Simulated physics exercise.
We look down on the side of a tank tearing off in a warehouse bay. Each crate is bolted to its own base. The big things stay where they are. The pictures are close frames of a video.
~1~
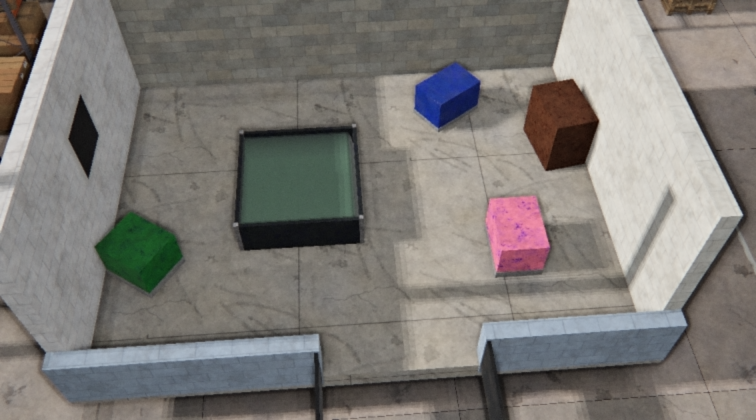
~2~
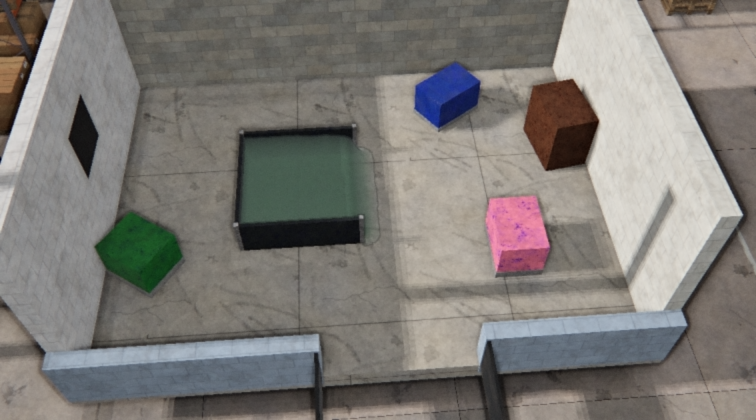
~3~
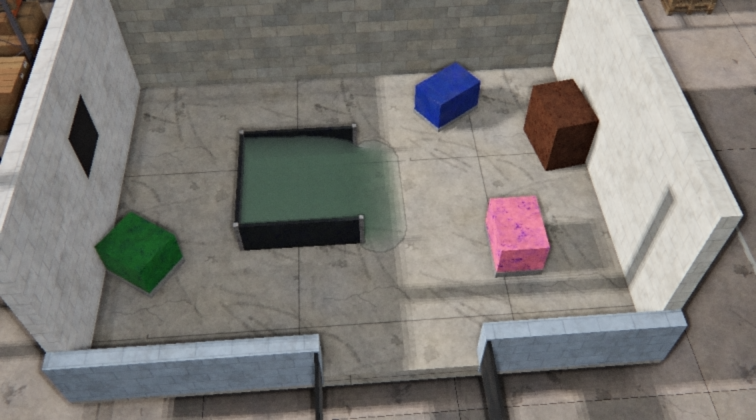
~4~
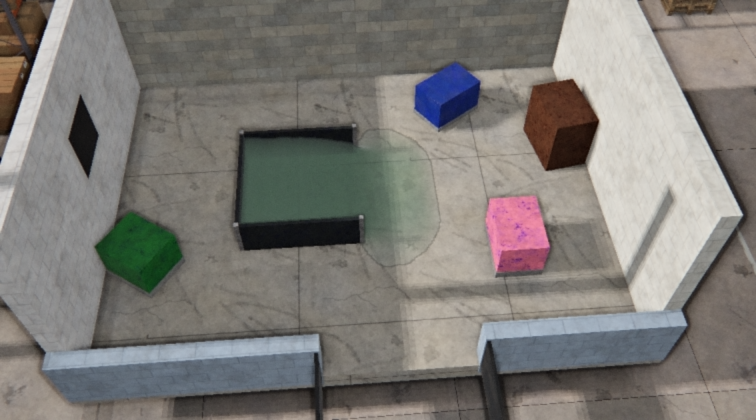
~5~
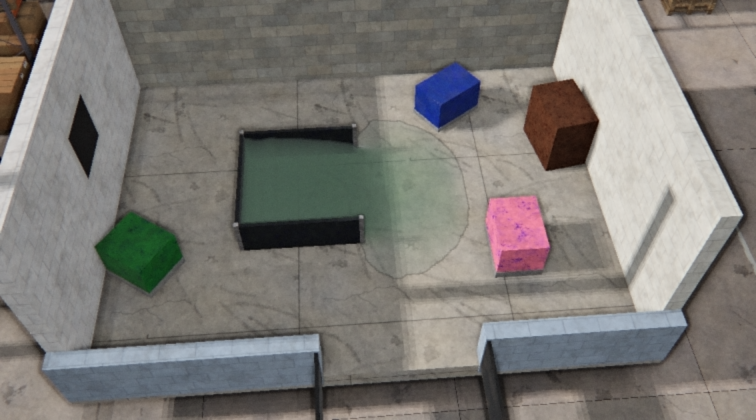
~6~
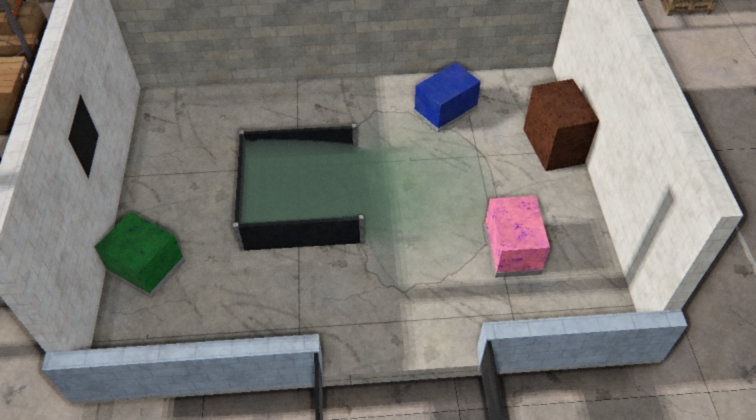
A dark-framed tank of murky green water stands left of centre on the concrete floor of a walled warehouse bay, seen from above. A green block sits at left, with a blue block, a brown block and a pink block at right. The tank's right side gives way, and water pours out rightward, spreading in a widening, rounded sheet to the pink block, while the camera stays still.
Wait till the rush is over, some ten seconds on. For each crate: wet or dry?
One by one: The green crate keeps dry; the pink crate is soaked; the blue crate is soaked.
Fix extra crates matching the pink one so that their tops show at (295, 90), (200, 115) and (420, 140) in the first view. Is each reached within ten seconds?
As listed: Remains dry, keeps dry, gets wet.
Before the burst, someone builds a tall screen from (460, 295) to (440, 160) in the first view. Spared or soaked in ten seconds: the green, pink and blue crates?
Then: The green one is safe; the pink one stays dry; the blue one ends up wet.
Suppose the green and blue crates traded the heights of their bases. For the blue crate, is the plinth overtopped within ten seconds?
My reading: Blue takes water.
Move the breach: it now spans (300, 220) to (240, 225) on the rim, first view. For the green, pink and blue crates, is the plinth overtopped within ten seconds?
In short: The green crate takes water, the pink crate stays dry, the blue crate stays dry.
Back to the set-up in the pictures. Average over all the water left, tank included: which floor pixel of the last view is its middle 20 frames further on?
At about (475, 192).
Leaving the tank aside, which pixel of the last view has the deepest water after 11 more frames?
At about (584, 196).
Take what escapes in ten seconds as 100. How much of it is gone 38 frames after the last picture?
I make it 65 per cent.
A moment on, water covers 25 % of the floor; the green crate not reached, the pink crate water round its plinth, the blue crate water round its plinth.
Next, water covers 35 % of the floor; the green crate not reached, the pink crate water round its plinth, the blue crate water round its plinth.
Then, water covers 50 % of the floor; the green crate not reached, the pink crate water round its plinth, the blue crate water round its plinth.
Later, water covers 60 % of the floor; the green crate not reached, the pink crate water round its plinth, the blue crate water round its plinth.
In the end, water covers 90 % of the floor; the green crate stayed above the water, the pink crate was topped, the blue crate was topped.
